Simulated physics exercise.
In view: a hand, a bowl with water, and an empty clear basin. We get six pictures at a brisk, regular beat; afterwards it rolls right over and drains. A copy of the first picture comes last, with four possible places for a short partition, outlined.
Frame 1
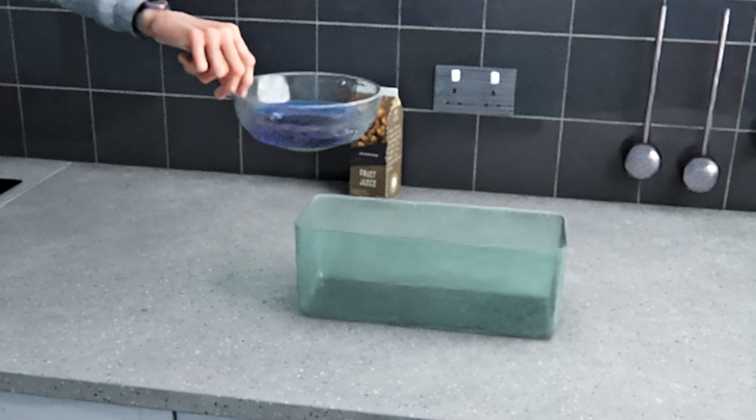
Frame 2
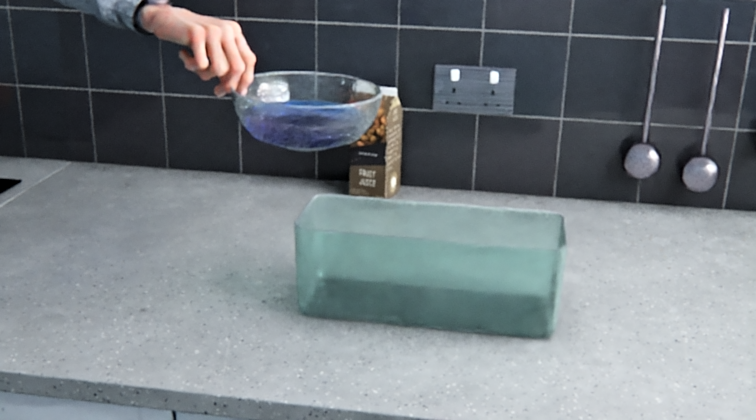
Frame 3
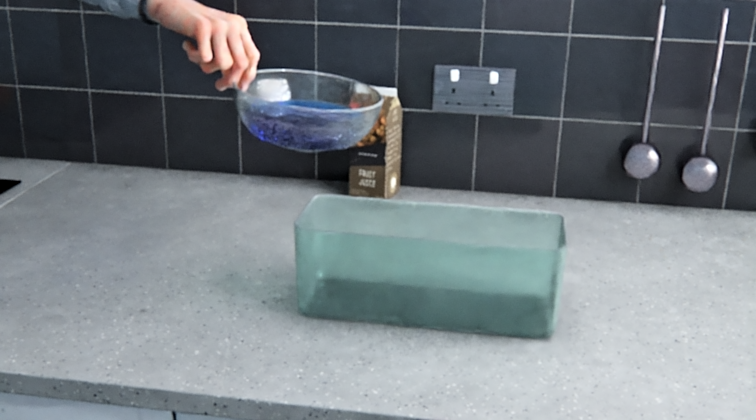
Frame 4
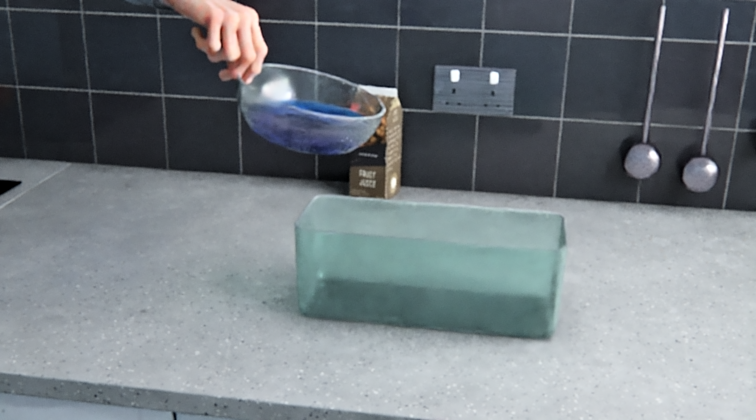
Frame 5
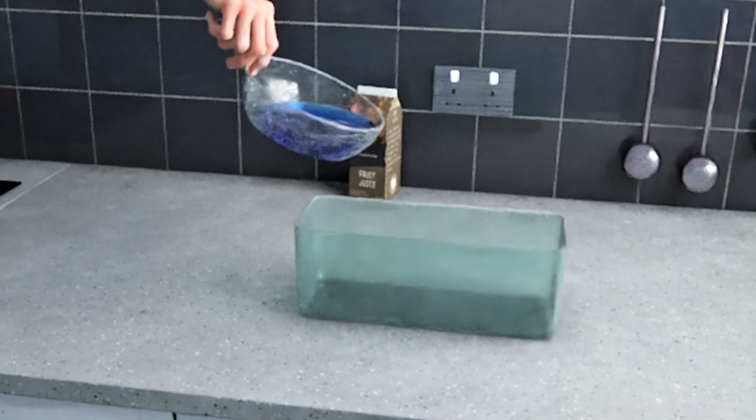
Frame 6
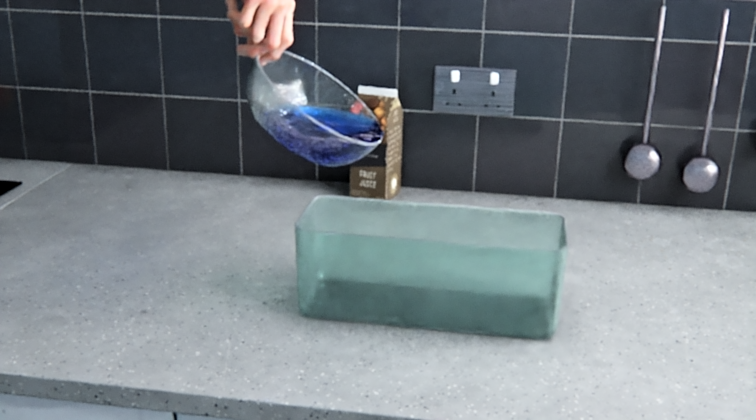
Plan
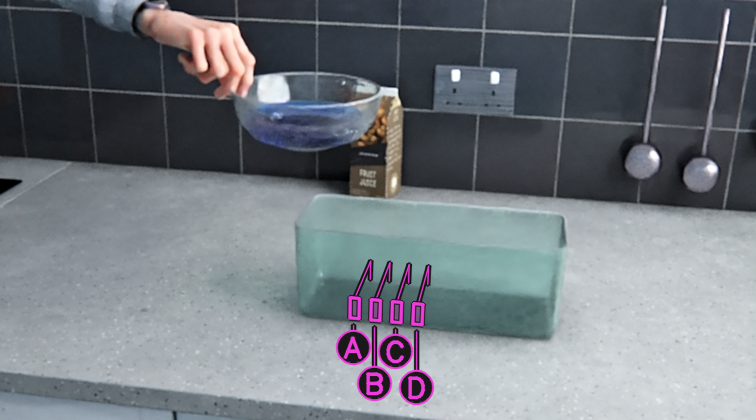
The footage shows a hand holding a clear bowl of blue-tinted water above an empty clear basin on a grey counter, then raising its left side and tilting it steadily rightward until the water reaches the lip.
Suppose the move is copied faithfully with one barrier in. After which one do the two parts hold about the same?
I would pick place C.
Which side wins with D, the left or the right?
More ends on the left.
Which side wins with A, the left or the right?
More ends on the right.
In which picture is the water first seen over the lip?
In picture 6.
In magenta, A at (353, 325); B at (374, 327); C at (395, 329); D at (416, 331).
With A, about 19 % ends left of the wall and 81 % right of it.
With B, about 31 % ends left of the wall and 68 % right of it.
With C, about 48 % ends left of the wall and 51 % right of it.
With D, about 71 % ends left of the wall and 26 % right of it; 3 % is lost outside.
